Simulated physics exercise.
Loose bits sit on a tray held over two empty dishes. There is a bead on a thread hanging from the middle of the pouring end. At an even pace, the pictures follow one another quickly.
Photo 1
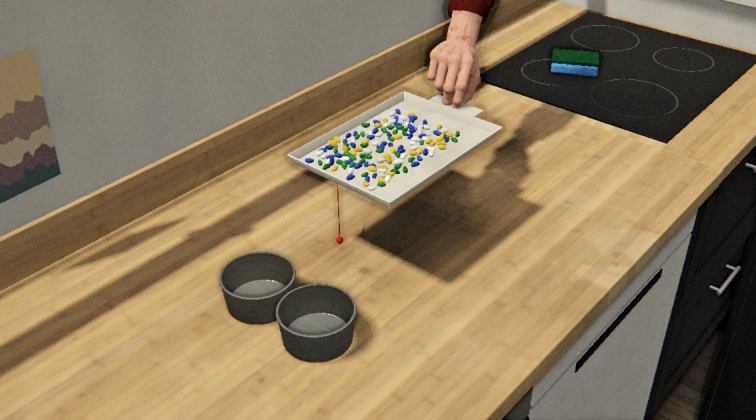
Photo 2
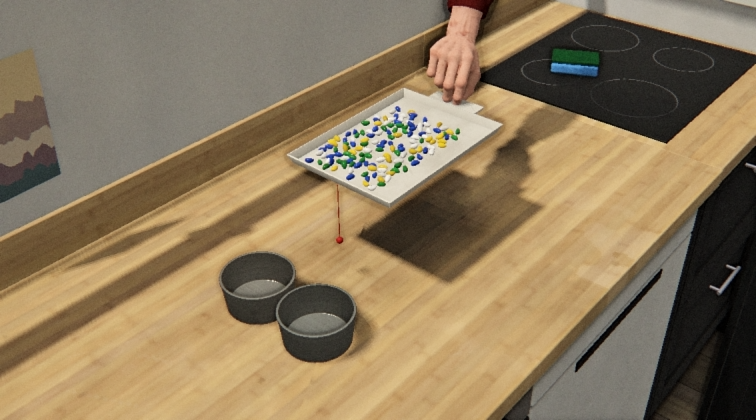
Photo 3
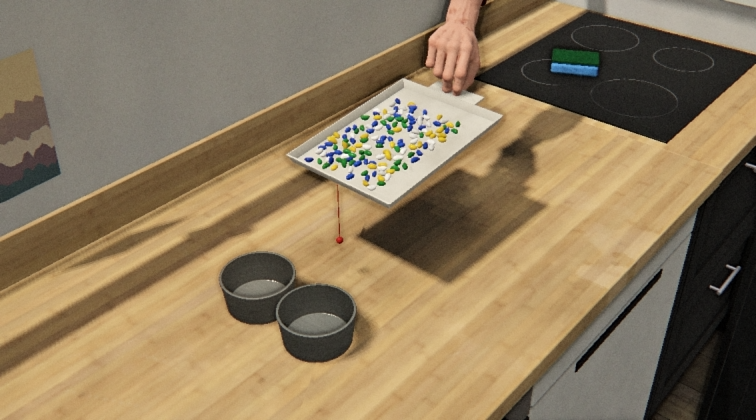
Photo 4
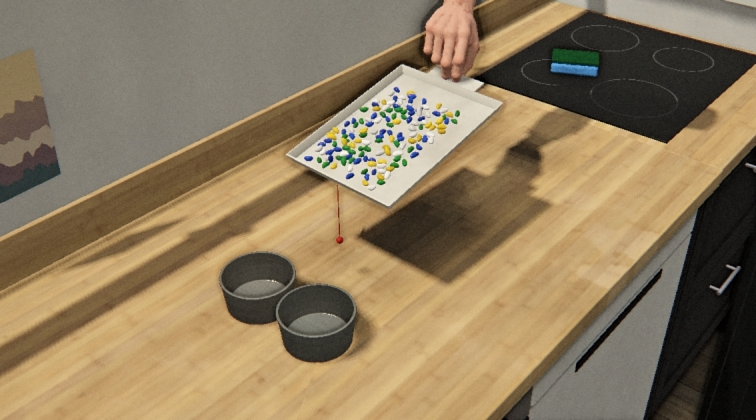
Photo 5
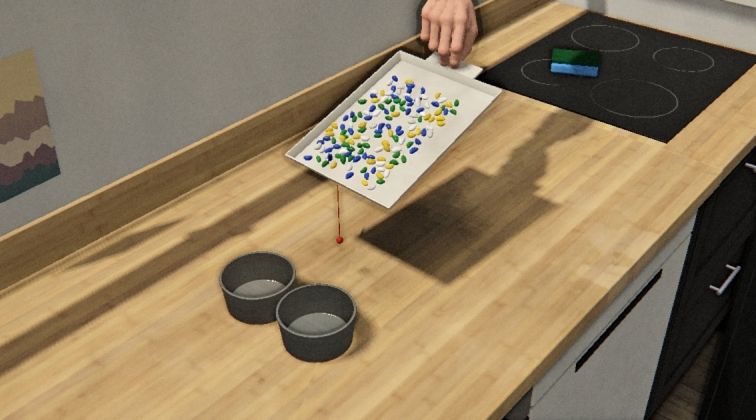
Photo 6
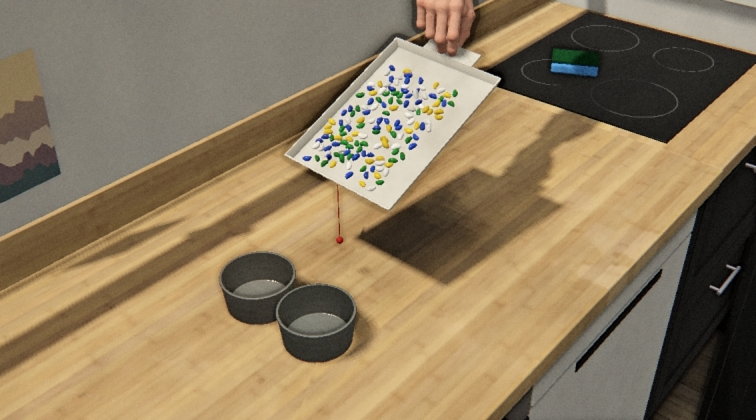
A white tray of blue, green, yellow and white jelly beans, held by a hand above two empty dark dishes, started level, then its handle end rose steadily until it sloped clearly toward the viewer.
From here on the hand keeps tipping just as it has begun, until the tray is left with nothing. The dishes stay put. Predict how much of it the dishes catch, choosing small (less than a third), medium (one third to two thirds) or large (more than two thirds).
The catch is small, less than a third.
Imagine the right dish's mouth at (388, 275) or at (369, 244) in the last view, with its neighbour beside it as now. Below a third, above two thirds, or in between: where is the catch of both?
Taking the two places in turn, the answer is in the middle band and then under a third.
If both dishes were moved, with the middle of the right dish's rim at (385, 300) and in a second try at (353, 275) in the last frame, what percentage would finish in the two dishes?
You'd end up with around 80 per cent and then around 80 per cent.
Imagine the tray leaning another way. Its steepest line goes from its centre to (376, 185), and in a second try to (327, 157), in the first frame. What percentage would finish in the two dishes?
In order: About 0, then 0 percent.
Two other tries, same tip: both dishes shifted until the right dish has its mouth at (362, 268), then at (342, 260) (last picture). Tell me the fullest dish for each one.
First try, the dish at right; second try, the dish at right.
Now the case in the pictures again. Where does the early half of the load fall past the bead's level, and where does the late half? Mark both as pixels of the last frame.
Around (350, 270), followed by around (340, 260).
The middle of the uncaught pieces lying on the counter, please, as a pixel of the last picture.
The middle is around (340, 301).
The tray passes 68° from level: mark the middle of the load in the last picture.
I'd put the middle close to (348, 187).
Just after the last frame, tray tipped steeply; the larger part on the tray; roughly a quarter in the air.
A moment on, tray tipped past a quarter turn; just a few in the right dish; just a few in the left dish; the larger part outside both; about a tenth in the air.
Further on, tray tipped past a quarter turn; just a few in the right dish; just a few in the left dish; almost all outside both.
When it is over, tray tipped past a quarter turn; just a few in the right dish; just a few in the left dish; almost all outside both.
